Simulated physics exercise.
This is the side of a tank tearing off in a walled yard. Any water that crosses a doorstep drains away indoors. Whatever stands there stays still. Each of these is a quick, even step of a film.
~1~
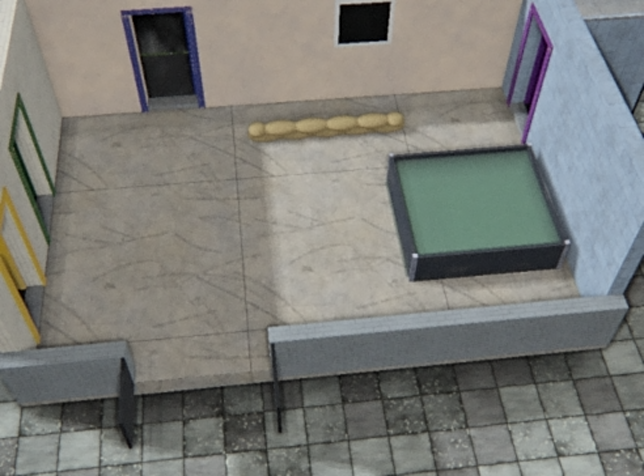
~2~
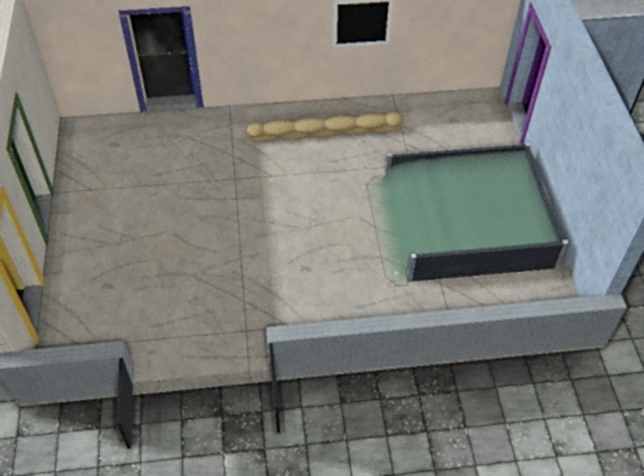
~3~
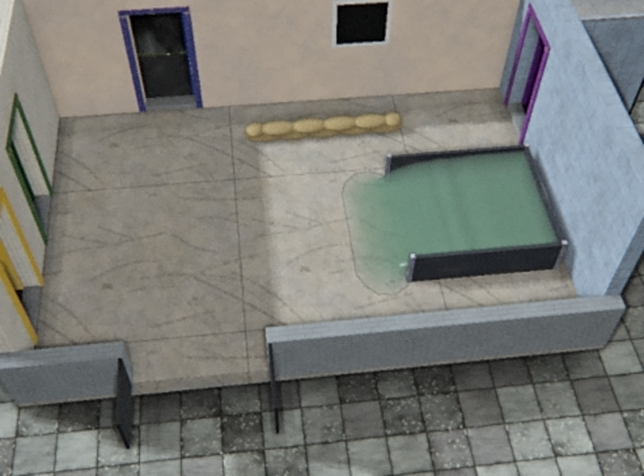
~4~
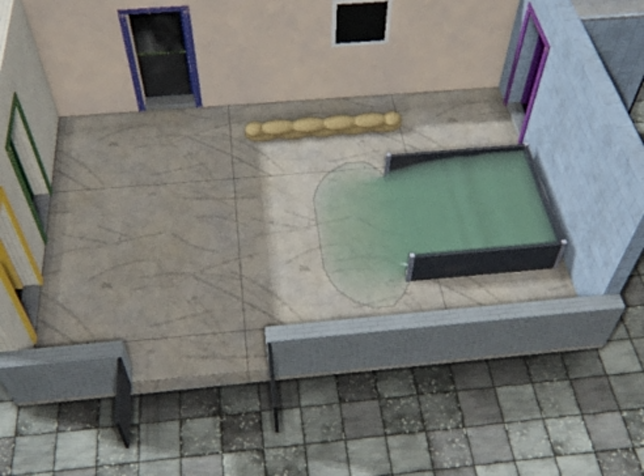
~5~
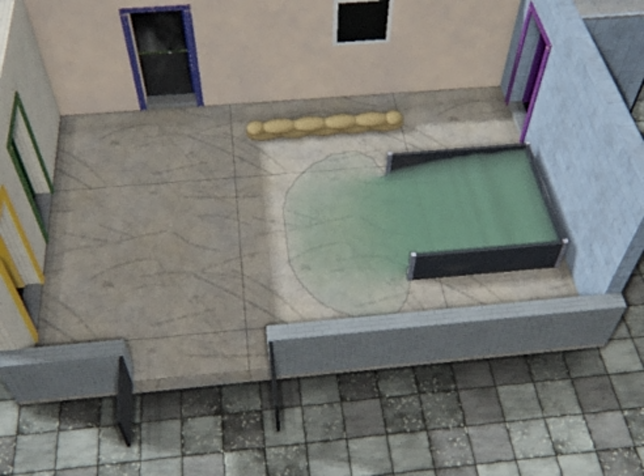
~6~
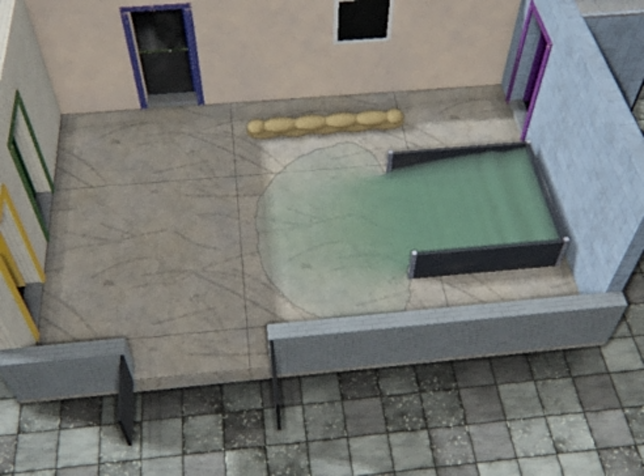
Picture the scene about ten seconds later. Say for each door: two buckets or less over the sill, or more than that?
Yellow door - more, blue door - two or less, purple door - two or less, green door - more.
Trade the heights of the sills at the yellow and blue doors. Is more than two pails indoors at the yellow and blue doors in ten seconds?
Swap done - yellow door gets too much, blue door gets too much.
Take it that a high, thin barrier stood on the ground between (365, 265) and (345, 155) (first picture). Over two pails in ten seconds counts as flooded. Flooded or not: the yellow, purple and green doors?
Taking them in turn, the yellow one is flooded, the purple one is spared and the green one is spared.
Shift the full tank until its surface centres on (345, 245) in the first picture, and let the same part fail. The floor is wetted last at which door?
Note: The purple door.
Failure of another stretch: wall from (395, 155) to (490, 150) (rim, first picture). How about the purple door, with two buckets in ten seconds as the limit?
As far as I can tell, the purple door surpasses the limit.
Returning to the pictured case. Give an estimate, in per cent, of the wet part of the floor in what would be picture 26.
Near 70 in a hundred.
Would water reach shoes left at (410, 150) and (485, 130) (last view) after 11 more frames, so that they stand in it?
The first is spared, the second spared.
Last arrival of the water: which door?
That would be the purple-painted one.
A moment on, water covers 35 % of the floor; the yellow door not reached, the blue door not reached, the purple door not reached, the green door not reached.
Next, water covers 55 % of the floor; the yellow door wet at the sill, nothing in, the blue door not reached, the purple door not reached, the green door wet at the sill, nothing in.
Then, water covers 70 % of the floor; the yellow door over two buckets in, the blue door wet at the sill, nothing in, the purple door not reached, the green door over two buckets in.
Later, water covers 70 % of the floor; the yellow door far over two buckets in, the blue door wet at the sill, nothing in, the purple door not reached, the green door far over two buckets in.
In the end, water covers 85 % of the floor; the yellow door far over two buckets in, the blue door wet at the sill, nothing in, the purple door wet at the sill, nothing in, the green door far over two buckets in.
